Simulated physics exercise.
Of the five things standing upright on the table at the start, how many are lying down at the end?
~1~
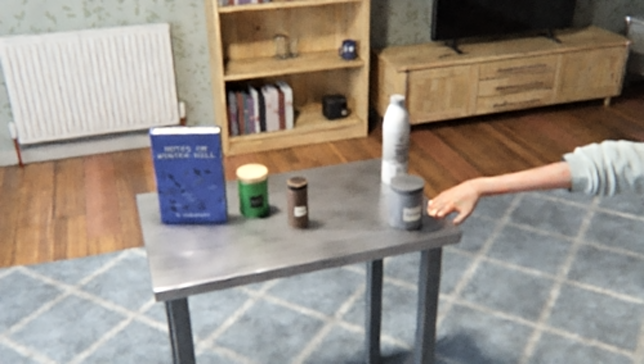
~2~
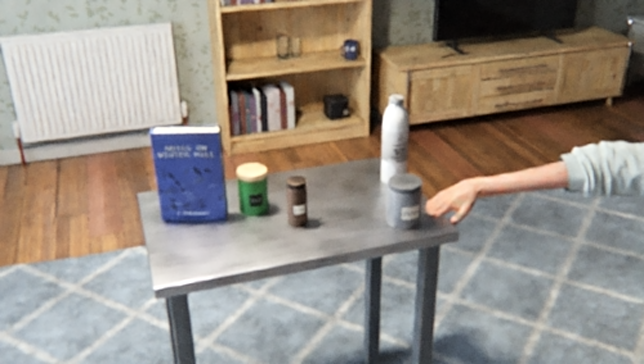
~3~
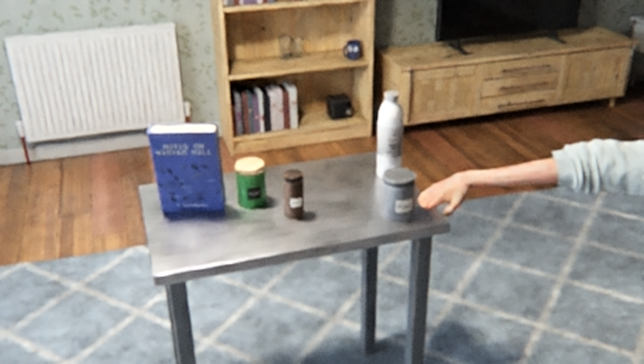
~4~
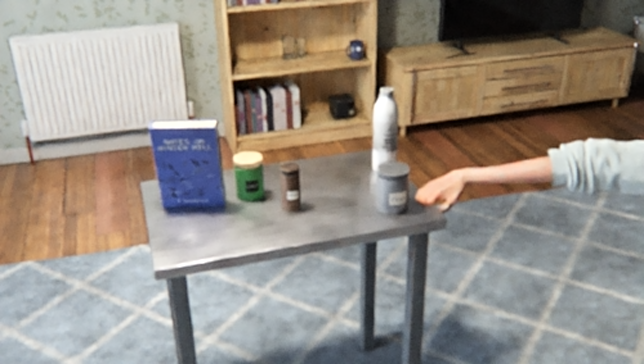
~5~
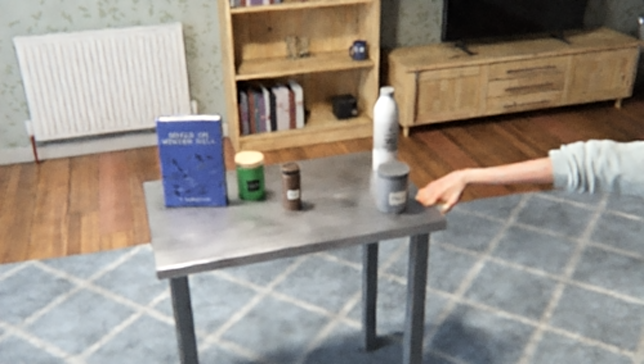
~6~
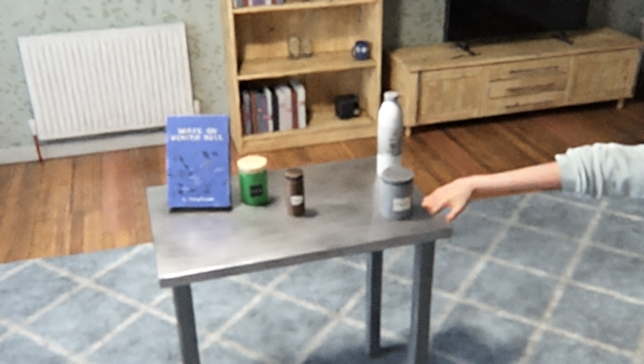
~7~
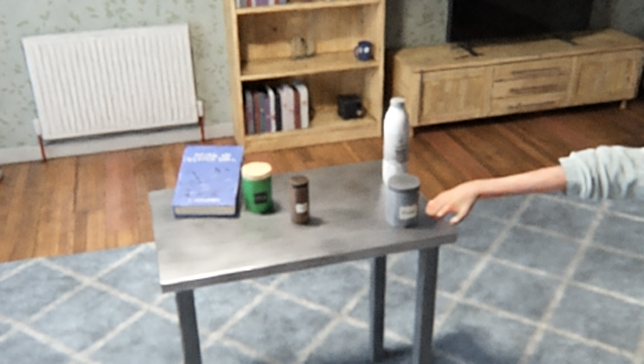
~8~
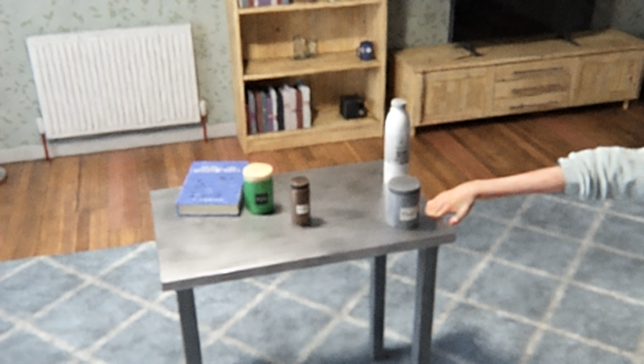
Only one is lying down, the blue book. The two jars, the brown shaker and the white bottle are all still standing.
